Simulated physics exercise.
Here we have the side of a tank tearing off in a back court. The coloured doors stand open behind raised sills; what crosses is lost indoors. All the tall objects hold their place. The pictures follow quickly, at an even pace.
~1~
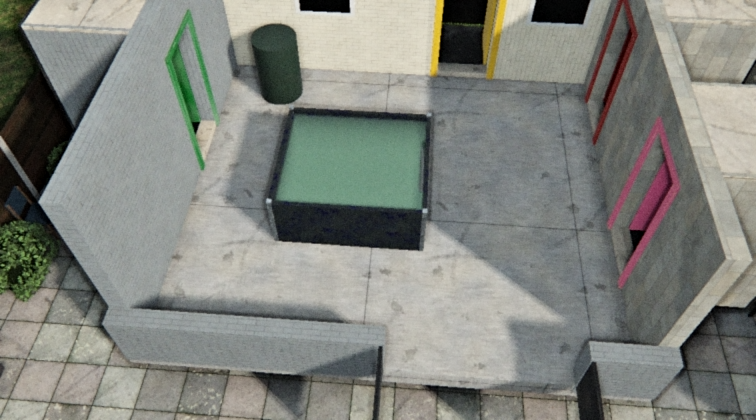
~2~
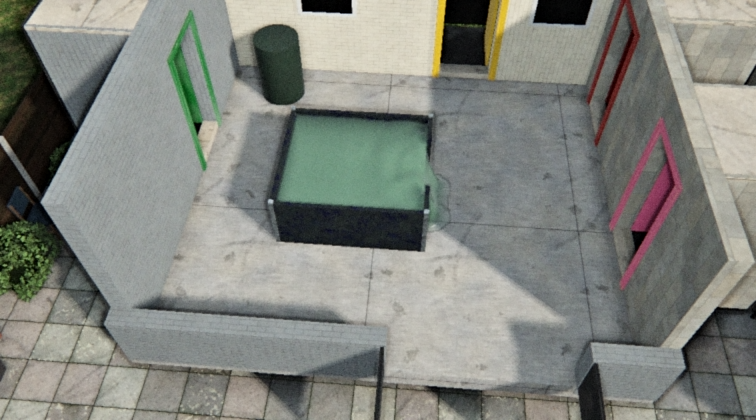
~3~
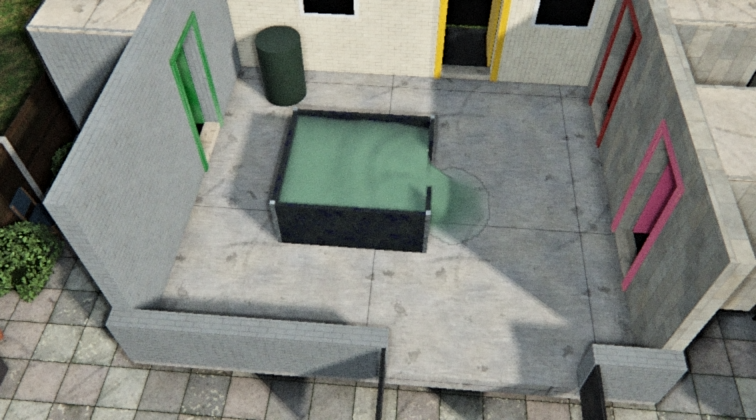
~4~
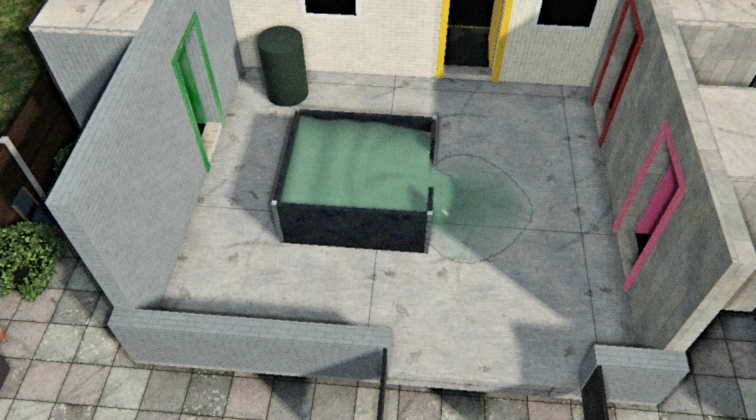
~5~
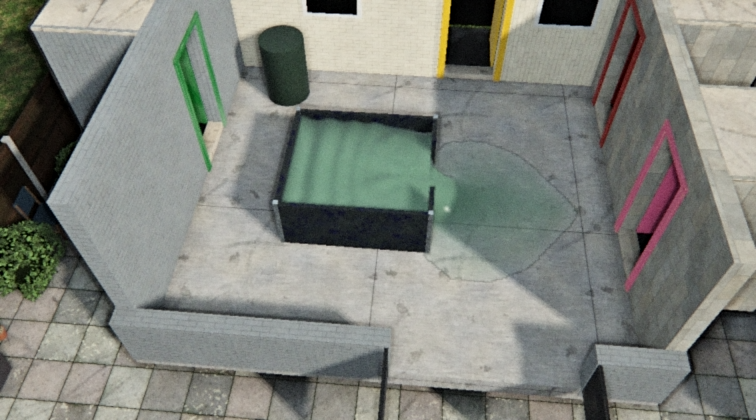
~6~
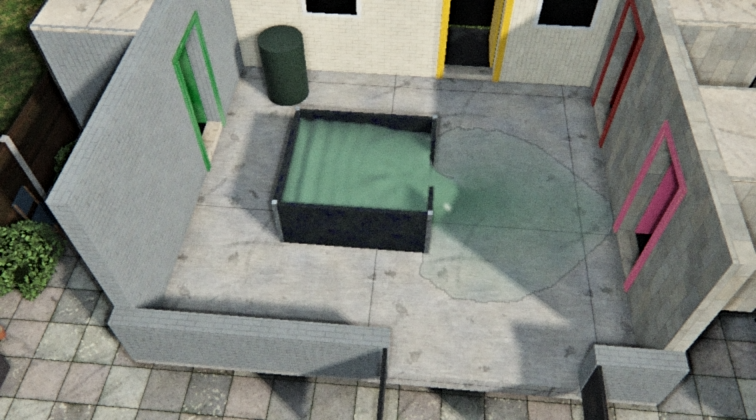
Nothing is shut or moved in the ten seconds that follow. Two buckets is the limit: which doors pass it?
One by one: The pink door takes more than that; the red door takes more than that; the yellow door stays under that; the green door stays under that.
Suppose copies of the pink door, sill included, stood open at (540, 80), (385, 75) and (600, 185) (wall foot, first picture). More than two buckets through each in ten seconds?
One after the other: Floods, lets less in, is over.
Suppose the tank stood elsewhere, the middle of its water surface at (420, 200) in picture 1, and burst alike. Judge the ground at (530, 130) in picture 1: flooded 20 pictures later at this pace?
There: Awash.
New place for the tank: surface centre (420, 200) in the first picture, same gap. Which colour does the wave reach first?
That is the door marked pink.
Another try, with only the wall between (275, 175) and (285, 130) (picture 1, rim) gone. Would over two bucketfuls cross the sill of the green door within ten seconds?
In short: The green door goes over.
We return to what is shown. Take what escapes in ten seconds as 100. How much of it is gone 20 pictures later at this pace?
Close to 45 %.
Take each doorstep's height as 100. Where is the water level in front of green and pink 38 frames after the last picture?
About 70 and 140 per cent.
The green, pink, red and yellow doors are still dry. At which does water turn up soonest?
I say the one in pink.
A moment on, water covers 35 % of the floor; the pink door over two buckets in, the red door wet at the sill, nothing in, the yellow door not reached, the green door not reached.
Next, water covers 35 % of the floor; the pink door far over two buckets in, the red door under two buckets in, the yellow door not reached, the green door not reached.
Then, water covers 50 % of the floor; the pink door far over two buckets in, the red door over two buckets in, the yellow door wet at the sill, nothing in, the green door not reached.
Later, water covers 90 % of the floor; the pink door far over two buckets in, the red door over two buckets in, the yellow door wet at the sill, nothing in, the green door wet at the sill, nothing in.
In the end, water covers 95 % of the floor; the pink door far over two buckets in, the red door over two buckets in, the yellow door wet at the sill, nothing in, the green door wet at the sill, nothing in.
